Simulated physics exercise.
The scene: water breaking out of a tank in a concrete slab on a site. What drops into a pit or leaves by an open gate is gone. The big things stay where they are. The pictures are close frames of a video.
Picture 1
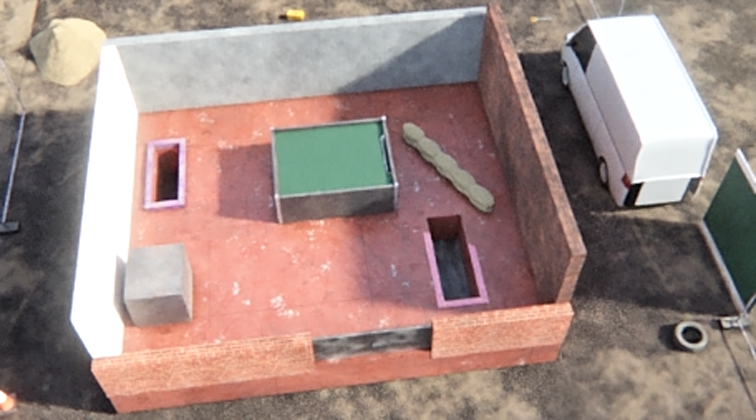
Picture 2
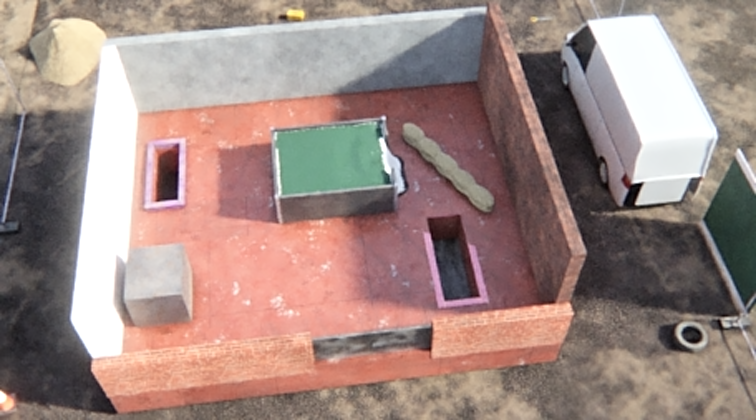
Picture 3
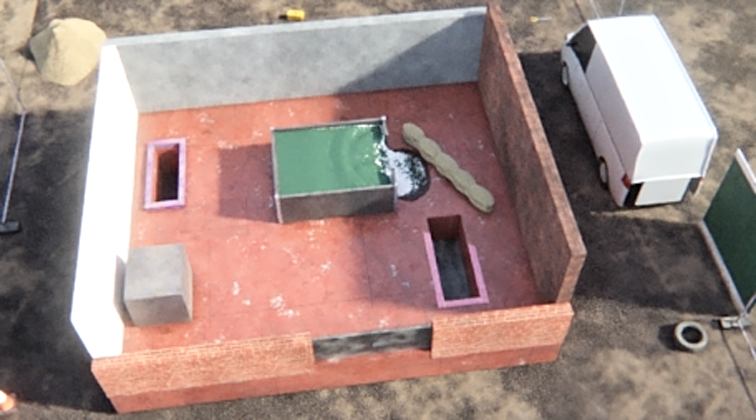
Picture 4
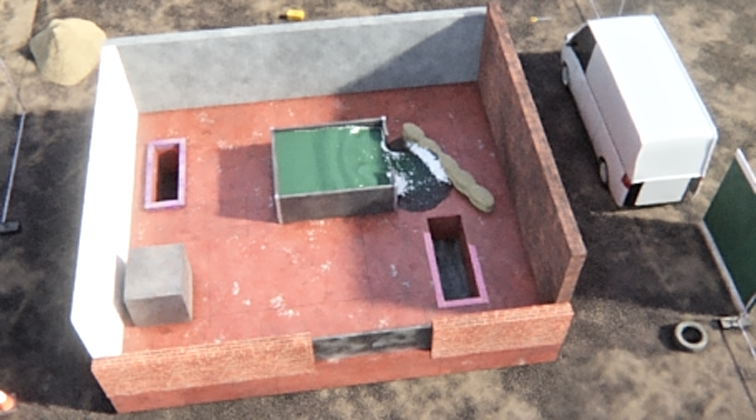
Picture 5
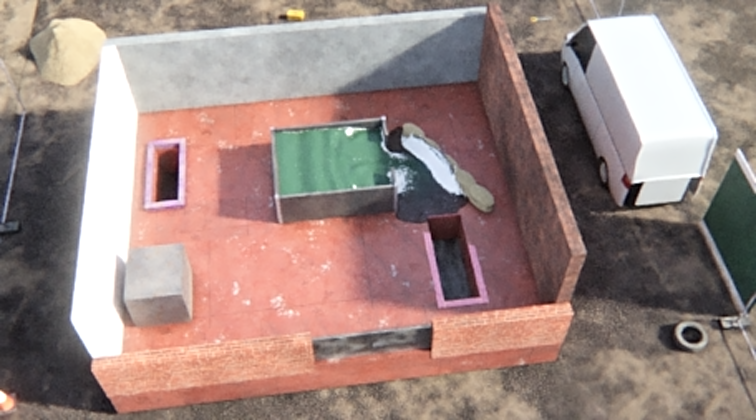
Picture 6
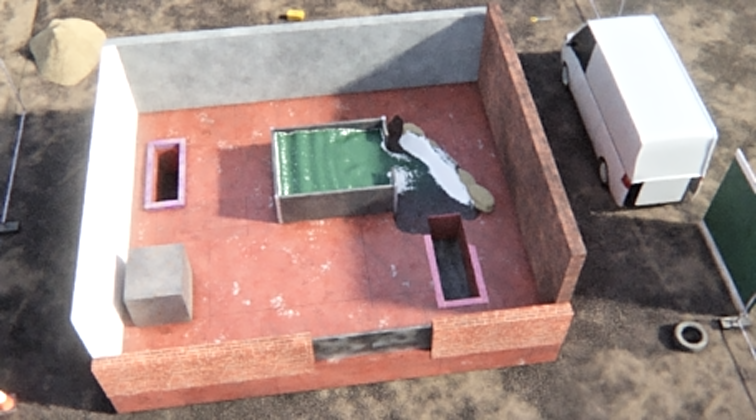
Green water bursting from the right side of an open tank, foaming across a red walled floor and over a lumpy barrier.
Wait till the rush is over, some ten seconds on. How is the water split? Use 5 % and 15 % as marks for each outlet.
In the end: The gate takes under 5 %; the purple pit takes under 5 %; the pink pit takes over 15 %.
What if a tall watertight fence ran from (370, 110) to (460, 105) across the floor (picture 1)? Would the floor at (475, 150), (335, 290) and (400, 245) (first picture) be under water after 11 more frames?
As listed: Under water, no water, not flooded.
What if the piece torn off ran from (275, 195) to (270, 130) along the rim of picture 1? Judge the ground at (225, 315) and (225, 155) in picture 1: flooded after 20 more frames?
In turn: Covered, flooded.
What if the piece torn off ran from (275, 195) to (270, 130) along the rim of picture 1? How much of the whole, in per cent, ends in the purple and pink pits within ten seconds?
Parts in a hundred: Purple 30, pink 6.
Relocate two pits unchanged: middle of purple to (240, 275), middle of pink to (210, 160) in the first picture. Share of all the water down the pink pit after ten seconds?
In per cent: Pink 6.
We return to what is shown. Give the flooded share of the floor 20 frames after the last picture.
I make it 35 per cent.
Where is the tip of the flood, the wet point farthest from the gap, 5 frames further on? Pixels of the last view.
At about (519, 277).
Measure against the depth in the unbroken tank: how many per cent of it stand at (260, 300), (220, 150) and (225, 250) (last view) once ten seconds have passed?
In turn 2, 2 and 4 in a hundred.
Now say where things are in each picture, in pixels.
In the first picture, the open tank at (332, 159) is whole and still.
In the second picture, the front is at (394, 157), out from the gap at (388, 169).
In the third picture, the front is at (416, 155), out from the gap at (388, 170).
In the fourth picture, the front is at (449, 185), out from the gap at (388, 170).
In the fifth picture, the front is at (464, 200), out from the gap at (388, 169).
In the sixth picture, water pours out at (388, 169) and has run to (476, 210).
A moment on, water covers 20 % of the floor; the gate 0 %, the purple pit 0 %, the pink pit 3 %.
Next, water covers 30 % of the floor; the gate 0 %, the purple pit 0 %, the pink pit 10 %.
Then, water covers 35 % of the floor; the gate 0 %, the purple pit 0 %, the pink pit 19 %.
Later, water covers 65 % of the floor; the gate 0 %, the purple pit 0 %, the pink pit 31 %.
In the end, water covers 80 % of the floor; the gate 0 %, the purple pit 0 %, the pink pit 41 %.
